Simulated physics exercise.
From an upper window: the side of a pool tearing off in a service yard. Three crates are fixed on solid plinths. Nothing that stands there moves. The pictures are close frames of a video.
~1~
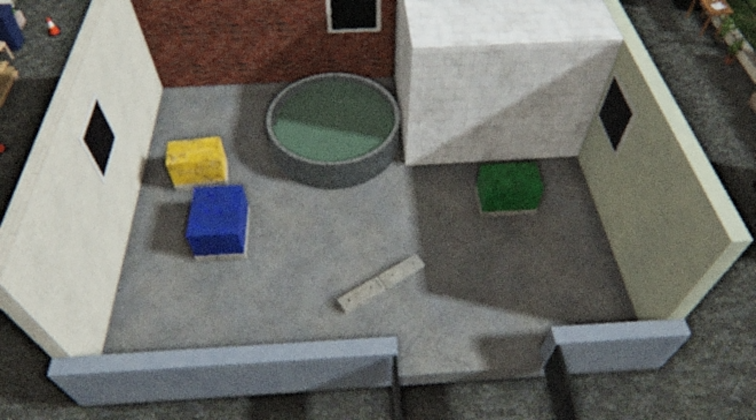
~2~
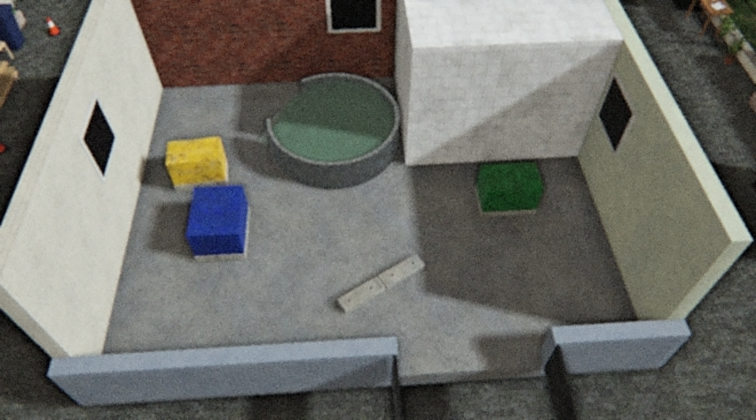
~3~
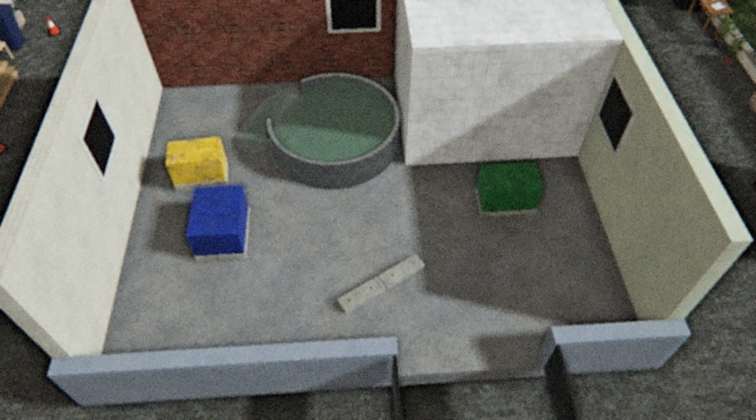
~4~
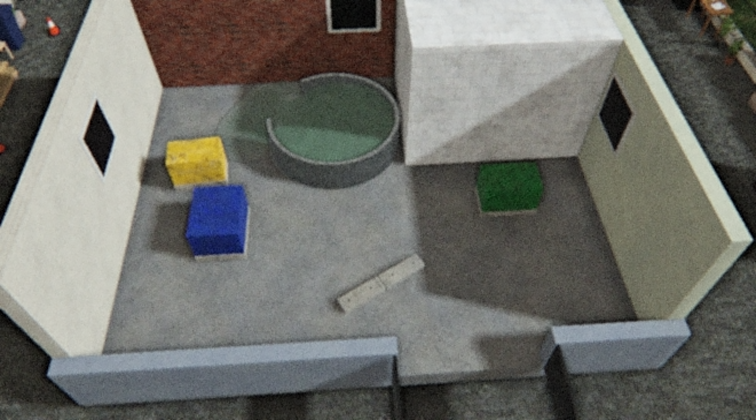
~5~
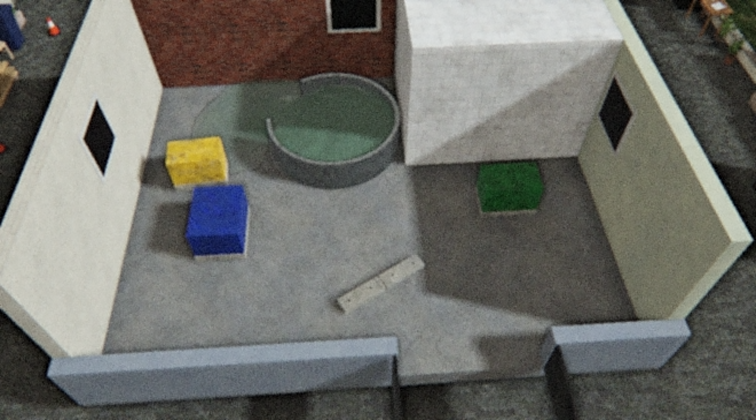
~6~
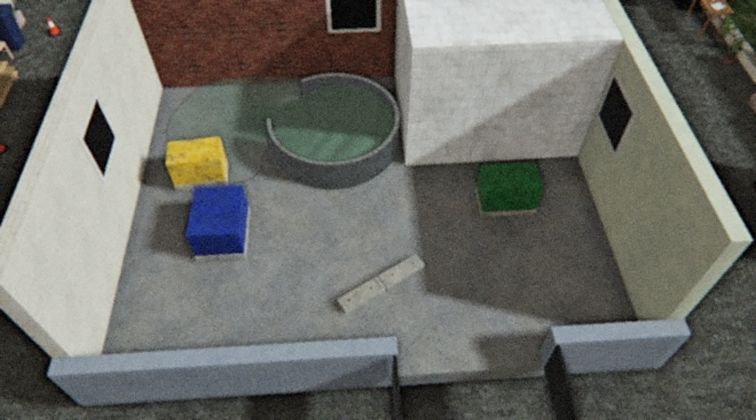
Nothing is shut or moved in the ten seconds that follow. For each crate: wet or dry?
One by one: The blue crate keeps dry; the green crate keeps dry; the yellow crate is soaked.
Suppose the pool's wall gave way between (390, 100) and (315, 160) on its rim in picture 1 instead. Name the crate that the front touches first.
It is the green one.
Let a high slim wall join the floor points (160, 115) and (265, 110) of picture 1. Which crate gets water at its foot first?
It is the yellow crate.
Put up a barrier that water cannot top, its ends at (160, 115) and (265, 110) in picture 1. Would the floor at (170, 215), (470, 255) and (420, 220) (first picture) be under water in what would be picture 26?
In that order: Covered, not flooded, not flooded.
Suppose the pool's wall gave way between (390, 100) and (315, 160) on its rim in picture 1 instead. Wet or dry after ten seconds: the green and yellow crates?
My reading: Green gets wet; yellow remains dry.
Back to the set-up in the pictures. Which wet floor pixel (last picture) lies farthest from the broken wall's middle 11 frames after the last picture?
I would point to (130, 234).
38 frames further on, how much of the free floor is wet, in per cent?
I make it 55 per cent.
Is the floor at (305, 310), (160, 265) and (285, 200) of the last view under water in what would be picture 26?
One after the other: Not flooded, wet, no water.
A moment on, water covers 15 % of the floor; the blue crate water round its plinth, the green crate not reached, the yellow crate water round its plinth.
Next, water covers 20 % of the floor; the blue crate water round its plinth, the green crate not reached, the yellow crate water round its plinth.
Then, water covers 35 % of the floor; the blue crate water round its plinth, the green crate not reached, the yellow crate water round its plinth.
Later, water covers 55 % of the floor; the blue crate water round its plinth, the green crate not reached, the yellow crate water round its plinth.
In the end, water covers 90 % of the floor; the blue crate stayed above the water, the green crate stayed above the water, the yellow crate was topped.
